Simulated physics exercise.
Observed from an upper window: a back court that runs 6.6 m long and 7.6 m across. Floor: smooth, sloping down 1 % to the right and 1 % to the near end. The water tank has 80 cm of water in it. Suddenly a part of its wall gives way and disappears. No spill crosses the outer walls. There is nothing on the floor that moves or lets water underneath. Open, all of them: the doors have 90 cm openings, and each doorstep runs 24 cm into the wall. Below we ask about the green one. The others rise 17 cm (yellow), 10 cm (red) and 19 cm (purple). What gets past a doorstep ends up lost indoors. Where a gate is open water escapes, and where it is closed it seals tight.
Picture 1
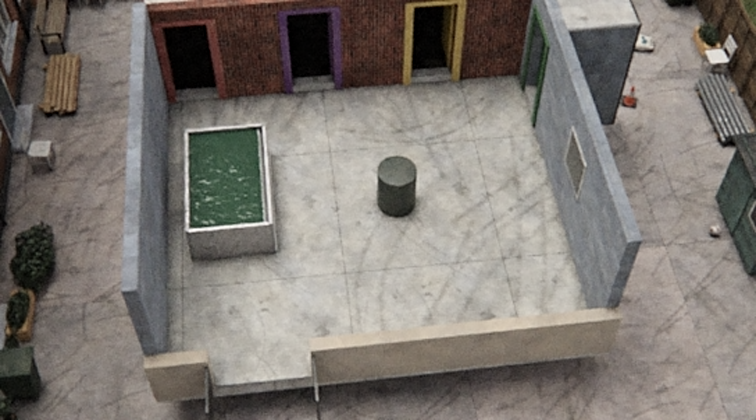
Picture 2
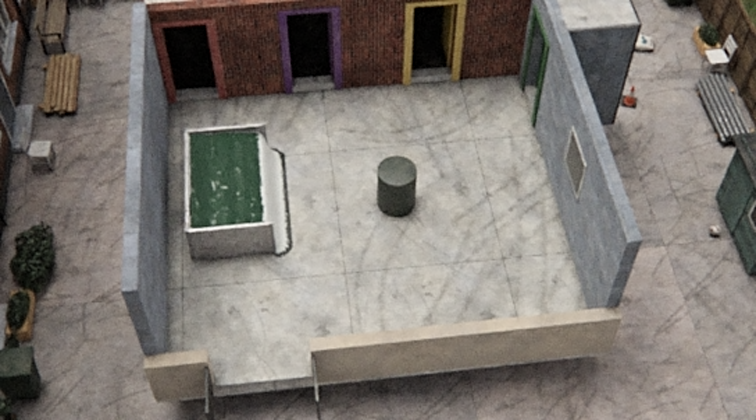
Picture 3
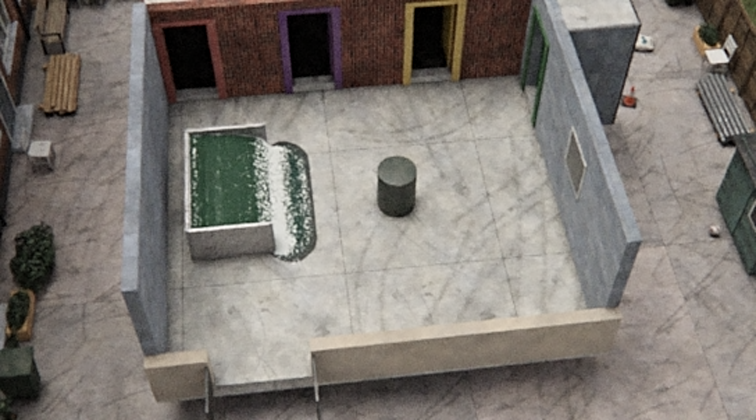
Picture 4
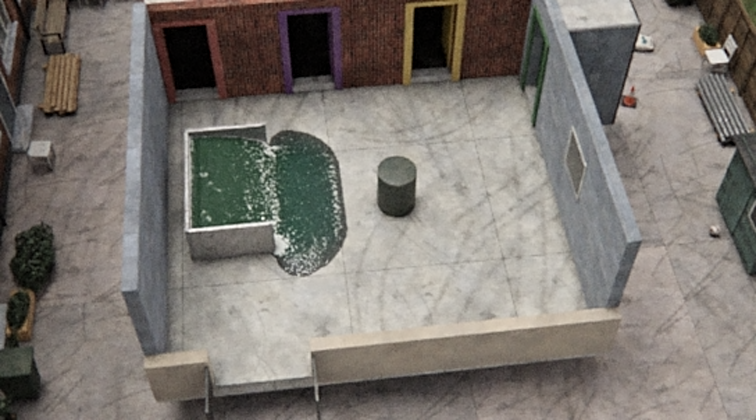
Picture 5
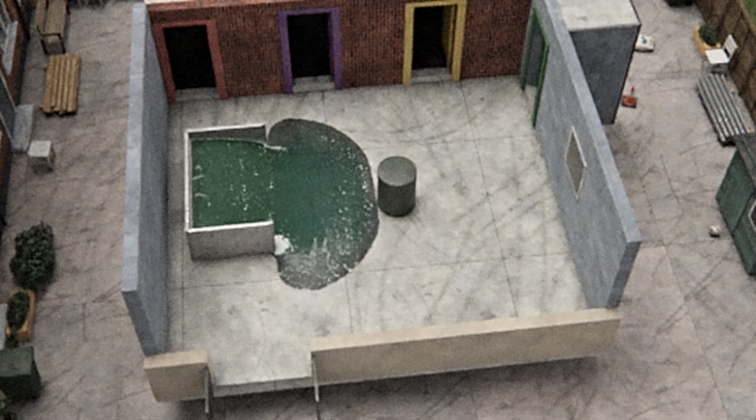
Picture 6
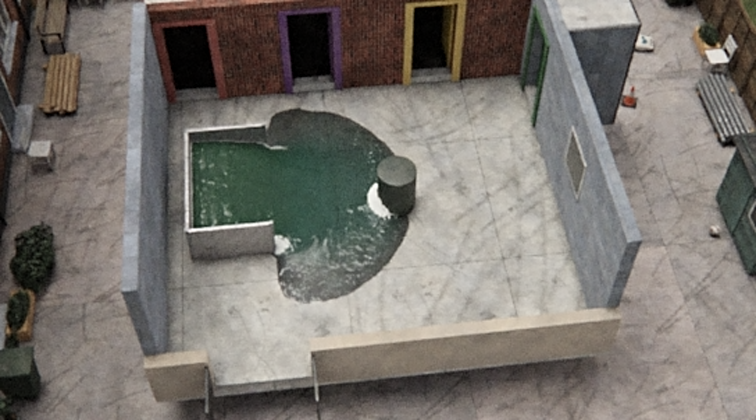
To begin with, green water lies still in a rectangular tank at the left of a walled court with coloured doorways. The tank's right side gives way and water pours out, foaming, then spreads rightward across the pale floor in a widening rounded pool that reaches the grey cylinder and breaks white against it.
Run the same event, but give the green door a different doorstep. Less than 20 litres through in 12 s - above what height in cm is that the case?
Above about 25 cm.
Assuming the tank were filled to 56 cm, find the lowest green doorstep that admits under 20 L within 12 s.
I'd go with near 16 cm then.
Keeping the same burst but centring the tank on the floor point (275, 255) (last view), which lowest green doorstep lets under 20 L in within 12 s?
In this case, 13.5 cm or so.
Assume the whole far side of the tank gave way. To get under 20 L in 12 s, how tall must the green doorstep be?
Roughly 15 cm.
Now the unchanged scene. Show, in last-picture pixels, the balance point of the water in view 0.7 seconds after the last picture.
(316, 198) or so.
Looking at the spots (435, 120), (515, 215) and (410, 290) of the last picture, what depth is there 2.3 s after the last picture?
First 6, then 3, then 6 cm.
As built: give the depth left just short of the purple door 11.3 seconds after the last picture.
The depth there is around 1.5 cm.
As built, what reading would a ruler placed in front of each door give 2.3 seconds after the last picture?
In cm: Yellow 12, red 0, green 29, purple 2.
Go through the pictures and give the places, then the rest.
Still water, 80 cm deep, in the water tank at (228, 178); the green door at (534, 72) is dry, in the first picture.
Water pours out at (268, 192) and has run 0.3 m, to (287, 248); about 10 cm deep outside, 80 cm at the back, in the second picture.
The gap is at (268, 193), the front 0.7 m out at (312, 243); the back of the water tank holds 72 cm, in the third picture.
The gap is at (268, 194), the front 1.3 m out at (342, 233); the back of the water tank holds 69 cm, in the fourth picture.
Water pours out at (268, 195) and has run 2.0 m, to (374, 215); about 10 cm deep outside, 64 cm at the back, in the fifth picture.
The gap is at (269, 195), the front 2.6 m out at a hidden place; the back of the water tank holds 56 cm; the green door at (534, 72), 6.0 m from the gap, is still 3.3 m from the nearest water, in the sixth picture.
Then, 0.7 s after the last picture water covers 50 % of the floor, deepest (46 cm) near (372, 203); it has not reached the green door.
Then, 2.3 s after the last picture water covers 70 % of the floor, deepest (37 cm) near (594, 335); 29 cm at the green door, 32 litres in over its 19 cm doorstep.
Then, 11.3 s after the last picture water covers 95 % of the floor, deepest (12 cm) near (575, 337); 6 cm at the green door, 68 litres in over its 19 cm doorstep.
At the green door as built, the water peaked near 30 cm, 2.5 s after the last picture.
With a doorstep of 20 cm, 58 litres would have come in within the 12 s; with 31.5 cm, 3 litres. So under 20 litres takes about 25 cm.
